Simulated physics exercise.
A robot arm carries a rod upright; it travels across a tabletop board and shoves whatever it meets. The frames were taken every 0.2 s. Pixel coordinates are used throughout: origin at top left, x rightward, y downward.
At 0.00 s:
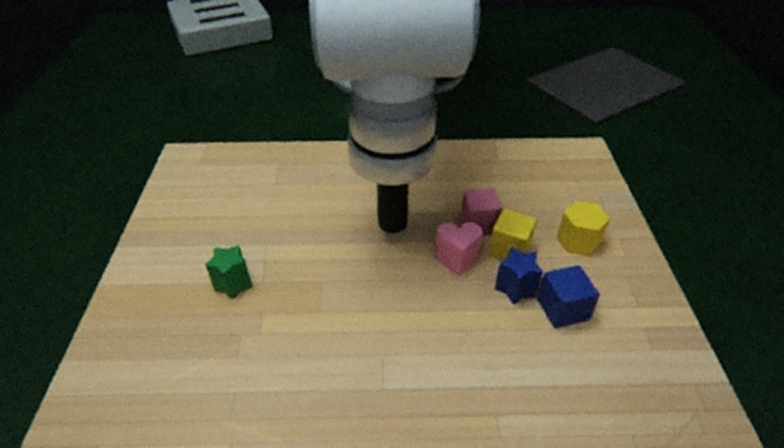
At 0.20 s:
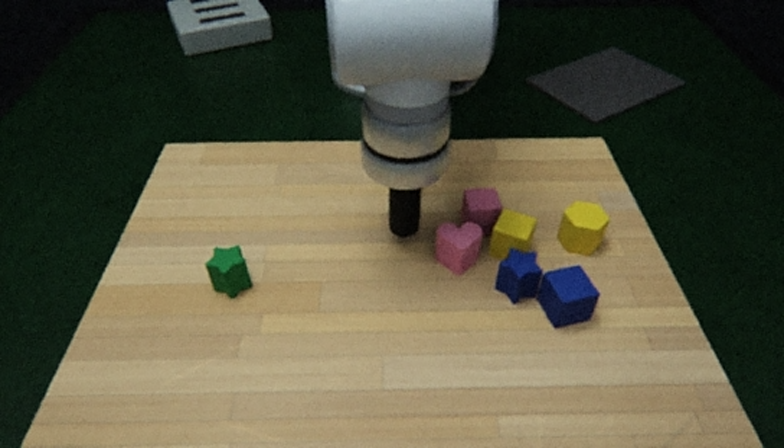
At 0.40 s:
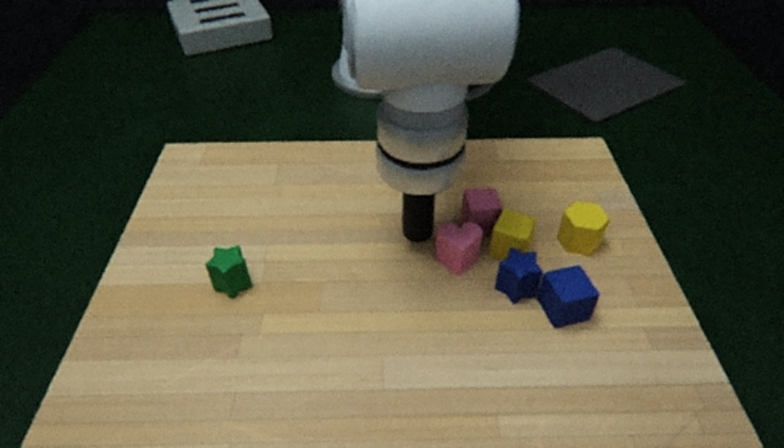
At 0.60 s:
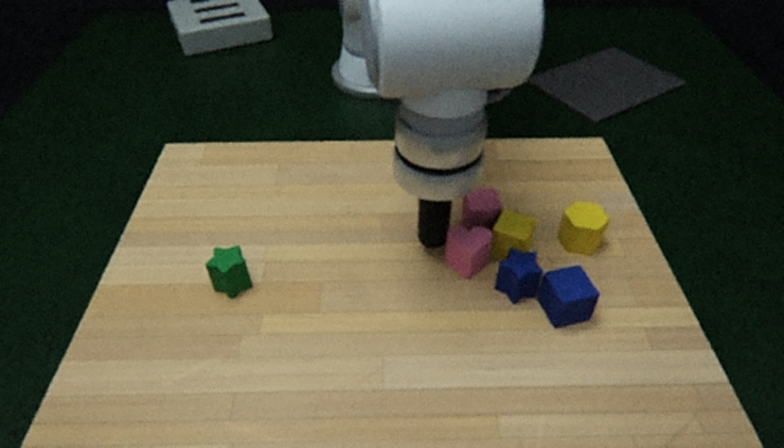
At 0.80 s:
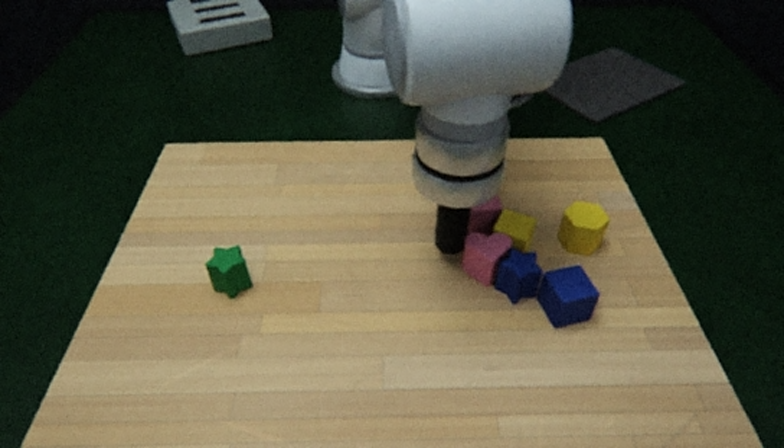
A white robotic arm with a black rod reaches down over a pale wooden board on a dark green surface, seen from a fixed, raised view in front. A green star-shaped block sits alone at left, while pink, yellow and blue blocks cluster at right. The rod slides right and slightly nearer, then pushes the pink heart-shaped block a short way right, up against the blue star.
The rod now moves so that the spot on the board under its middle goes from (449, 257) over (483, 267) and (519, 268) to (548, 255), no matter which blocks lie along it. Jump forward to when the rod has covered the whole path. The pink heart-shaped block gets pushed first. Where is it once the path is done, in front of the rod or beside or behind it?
Expect to find it next to or behind the rod.
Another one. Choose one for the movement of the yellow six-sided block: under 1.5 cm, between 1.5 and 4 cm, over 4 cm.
Band: Under 1.5 cm.
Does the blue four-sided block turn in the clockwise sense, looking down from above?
Answer: No.
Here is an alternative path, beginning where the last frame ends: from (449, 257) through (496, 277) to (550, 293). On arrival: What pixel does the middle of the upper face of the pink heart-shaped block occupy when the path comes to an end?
If I read the scene right, the answer is (585, 296).
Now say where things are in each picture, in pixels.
Lower end of the rod (393, 224), tops of blocks, pink heart-shaped block (460, 233), yellow four-sided block (515, 223), blue star-shaped block (522, 262), blue four-sided block (572, 283), yellow six-sided block (587, 215), in the first picture.
Rod (404, 228), blocks as before, in the second picture.
Rod (418, 233), blocks as before, in the third picture.
Rod (433, 238), pink heart-shaped block (470, 237), in the fourth picture.
Rod (450, 245), pink heart-shaped block (489, 243), yellow four-sided block (515, 223), blue star-shaped block (522, 262), blue four-sided block (572, 283), yellow six-sided block (587, 215), in the fifth picture.
What follows on the original path. One third of the way, rod (486, 255); pink heart-shaped block (525, 259), turned 15° clockwise; blue star-shaped block (547, 284), turned 30° clockwise; blue four-sided block (592, 293), turned 15° anticlockwise.
Two thirds of the way, rod (523, 255); pink heart-shaped block (553, 267), turned 55° clockwise; yellow four-sided block (523, 217), turned 25° anticlockwise; blue star-shaped block (556, 296), turned 60° clockwise; blue four-sided block (604, 303), turned 50° anticlockwise.
At the end, rod (551, 243); pink heart-shaped block (556, 266), turned 65° clockwise; yellow four-sided block (526, 211), turned 50° anticlockwise; blue star-shaped block (556, 296), turned 60° clockwise; blue four-sided block (604, 303), turned 50° anticlockwise; yellow six-sided block not moved.
